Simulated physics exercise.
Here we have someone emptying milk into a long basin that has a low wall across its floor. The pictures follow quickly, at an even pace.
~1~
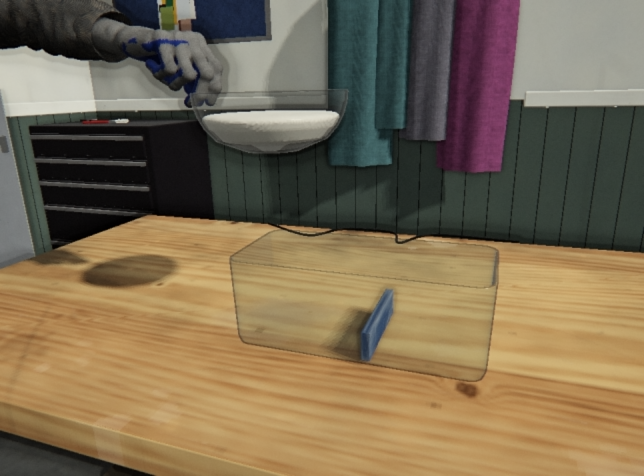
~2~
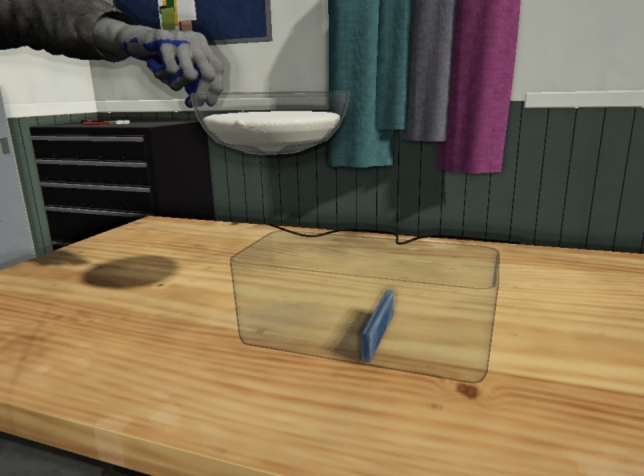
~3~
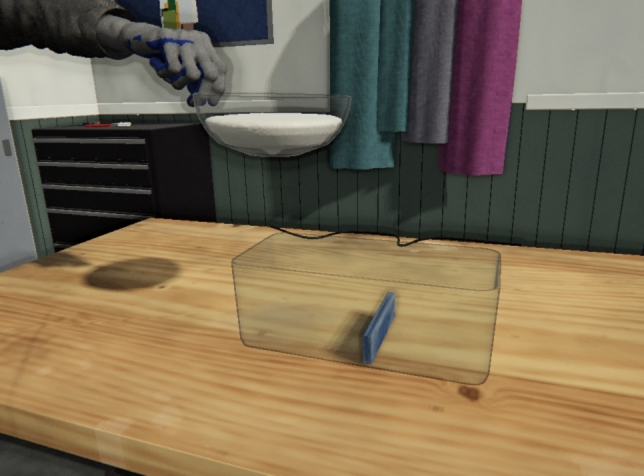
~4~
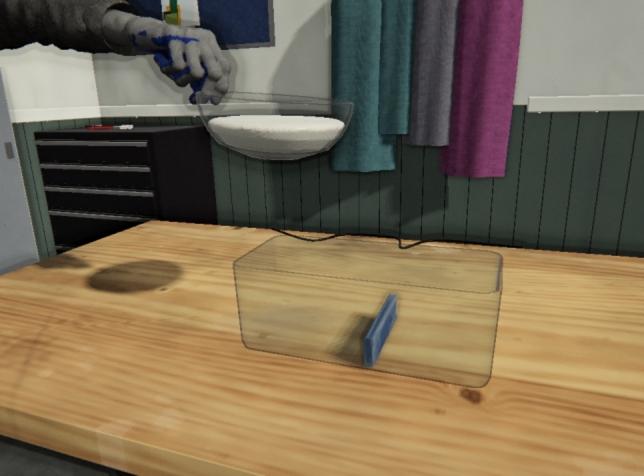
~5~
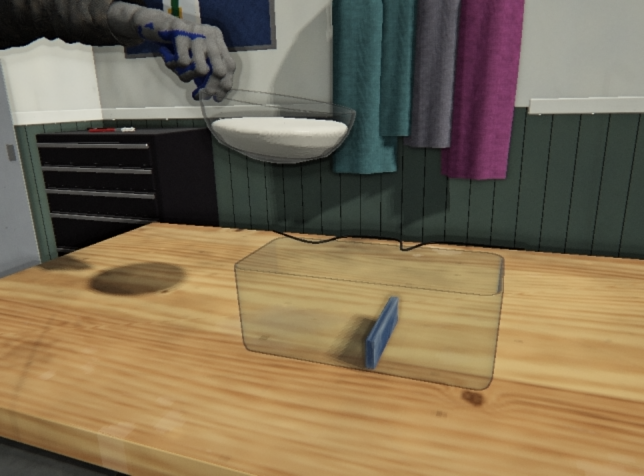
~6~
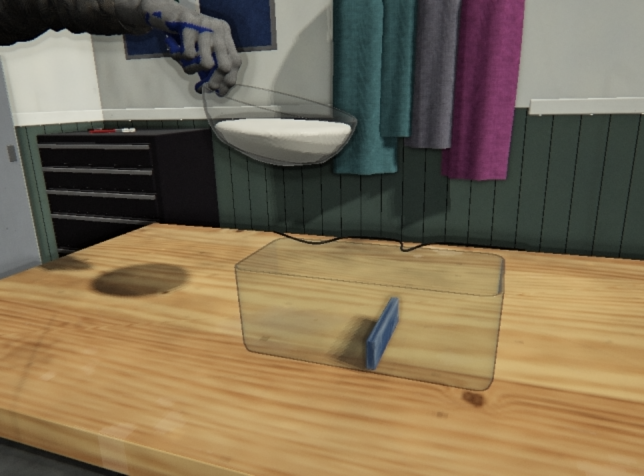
A grey-gloved hand at the upper left slowly tilts a clear bowl of white milk, its right edge dipping slightly while the milk stays inside and the view shifts very slightly. Below it, a clear long basin with a low blue wall across its floor stands still on a wooden table. The room behind, seen from just above the tabletop, has black drawers at left and teal, grey and magenta cloths hanging over green panelling.
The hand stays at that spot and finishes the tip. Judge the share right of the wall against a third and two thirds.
In the end from a third to two thirds is right of the wall.
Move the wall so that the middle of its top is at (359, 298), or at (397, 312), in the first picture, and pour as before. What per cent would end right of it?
First some 75, then 30 per cent.
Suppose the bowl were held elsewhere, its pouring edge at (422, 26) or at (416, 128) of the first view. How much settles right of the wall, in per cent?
In turn 70 and 85 in a hundred.
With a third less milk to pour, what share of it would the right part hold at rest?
Roughly 40 in a hundred.
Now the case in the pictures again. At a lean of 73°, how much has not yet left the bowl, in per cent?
It comes to 30 per cent or so.
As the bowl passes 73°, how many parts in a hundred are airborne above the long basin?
Some 35 per cent.
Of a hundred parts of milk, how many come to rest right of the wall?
Some 55 per cent.
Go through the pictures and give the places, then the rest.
The first frame shows tilt 0°; pouring edge (343, 92); surface from (214, 116) to (339, 115); the long basin's rim runs from (252, 245) to (497, 267); the wall's top is at (379, 310).
The second frame shows tilt 1°; pouring edge (344, 94); surface from (215, 116) to (339, 117).
The third frame shows tilt 3°; pouring edge (346, 99); surface from (217, 117) to (341, 120).
The fourth frame shows tilt 6°; pouring edge (349, 106); surface from (220, 119) to (344, 123).
The fifth frame shows tilt 10°; pouring edge (351, 115); surface from (223, 120) to (347, 127).
The sixth frame shows tilt 16°; pouring edge (353, 124); surface from (227, 123) to (351, 128).
A moment on, the bowl is tipped part way and 29 per cent is still to pour, 4 is left of the wall and 31 right of it.
Next, the bowl is tipped right over and 0 per cent is still to pour, 42 is left of the wall and 57 right of it.
Then the bowl is tipped right over and 0 per cent is still to pour, 42 is left of the wall and 57 right of it.
Later the bowl is tipped right over and 0 per cent is still to pour, 42 is left of the wall and 57 right of it.
At rest 42 per cent lies left of the wall, 57 right of it and 1 outside.
